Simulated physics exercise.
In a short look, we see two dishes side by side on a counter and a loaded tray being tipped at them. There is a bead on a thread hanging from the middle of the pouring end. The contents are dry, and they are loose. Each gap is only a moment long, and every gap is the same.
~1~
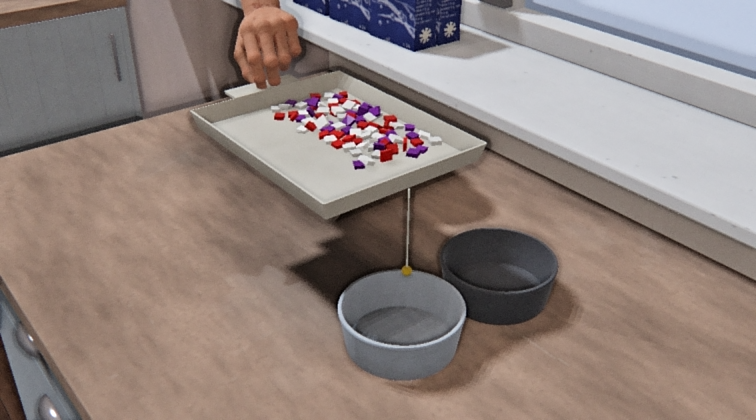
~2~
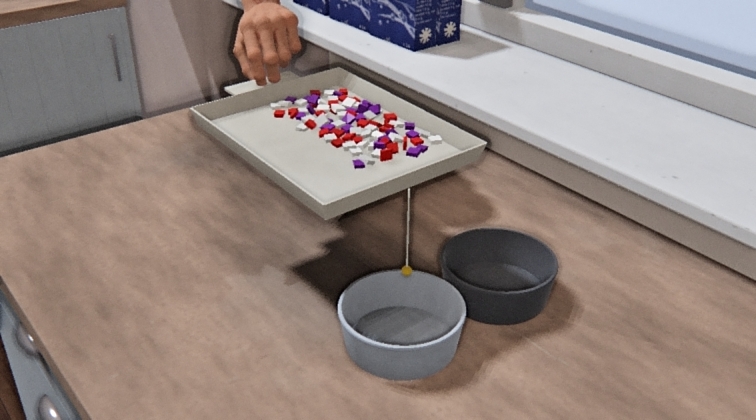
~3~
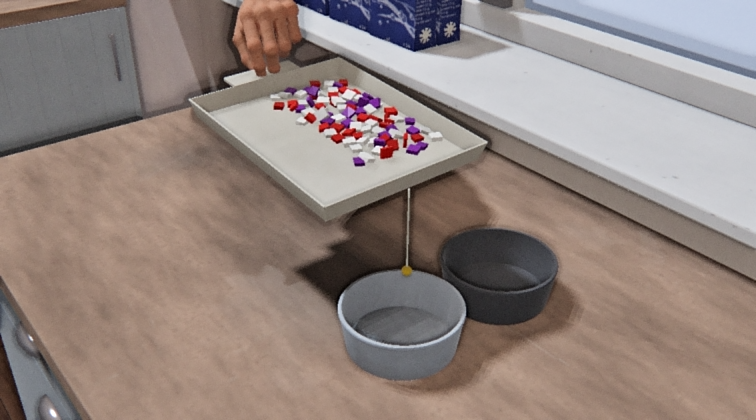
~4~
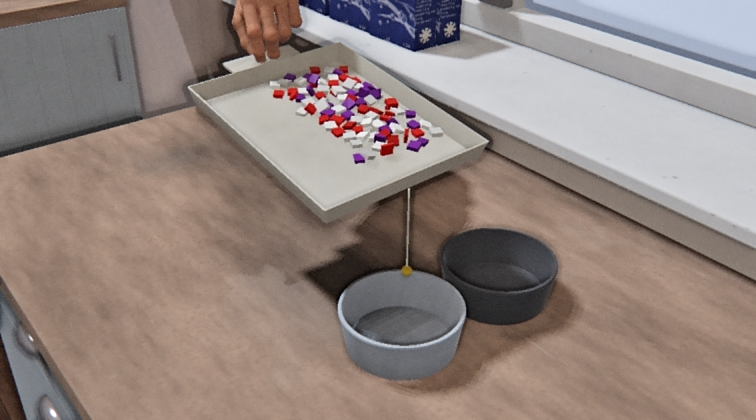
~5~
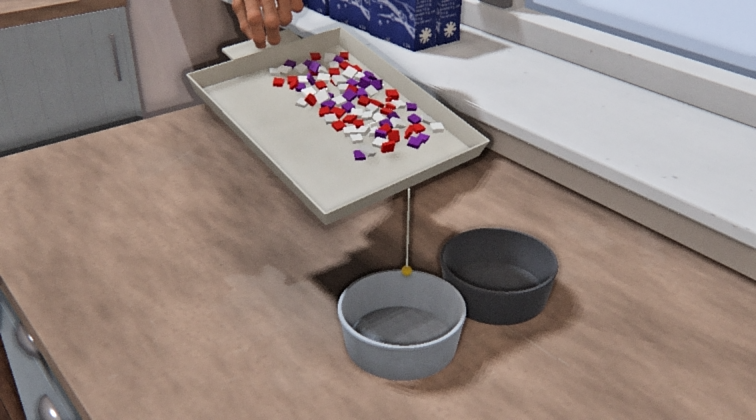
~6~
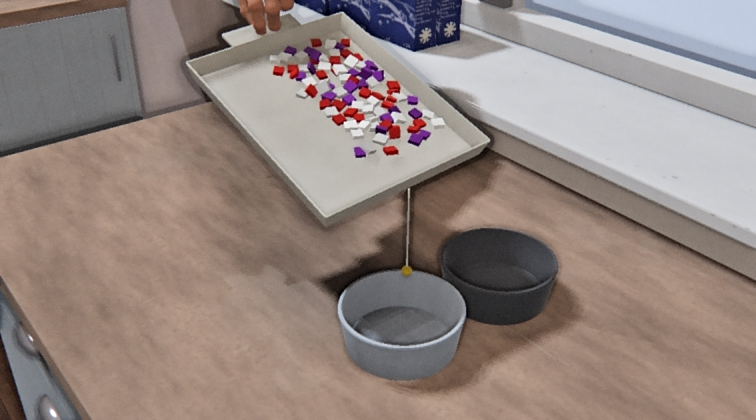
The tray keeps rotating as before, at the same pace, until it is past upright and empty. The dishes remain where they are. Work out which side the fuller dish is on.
It is on the left.
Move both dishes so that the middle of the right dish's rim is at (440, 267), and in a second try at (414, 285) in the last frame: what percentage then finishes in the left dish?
First position: Some 60 %; second position: Some 40 %.
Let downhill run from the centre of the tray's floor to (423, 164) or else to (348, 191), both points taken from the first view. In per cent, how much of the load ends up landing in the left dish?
Case one 0 %; case two 50 %.
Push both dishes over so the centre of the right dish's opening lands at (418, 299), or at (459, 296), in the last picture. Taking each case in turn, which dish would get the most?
At the first place the right one, at the second the dish on the left.
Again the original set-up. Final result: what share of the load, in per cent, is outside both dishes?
Close to 30 %, give or take.
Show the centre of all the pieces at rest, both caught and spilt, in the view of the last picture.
The centre ends up roughly at (388, 354).
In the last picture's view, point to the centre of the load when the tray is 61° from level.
Somewhere about pixel (375, 186).
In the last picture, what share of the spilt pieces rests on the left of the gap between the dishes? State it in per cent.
Around 80 %.
Shortly afterwards, tray tipped steeply; all but a few on the tray; a little in the air.
Next, tray tipped right over; near two thirds on the tray; a little in the left dish; a little outside both; a little in the air.
Some moments later, tray tipped past a quarter turn; near two thirds in the left dish; near a third outside both.
In the end, tray tipped past a quarter turn; near two thirds in the left dish; none at all in the right dish; near a third outside both.
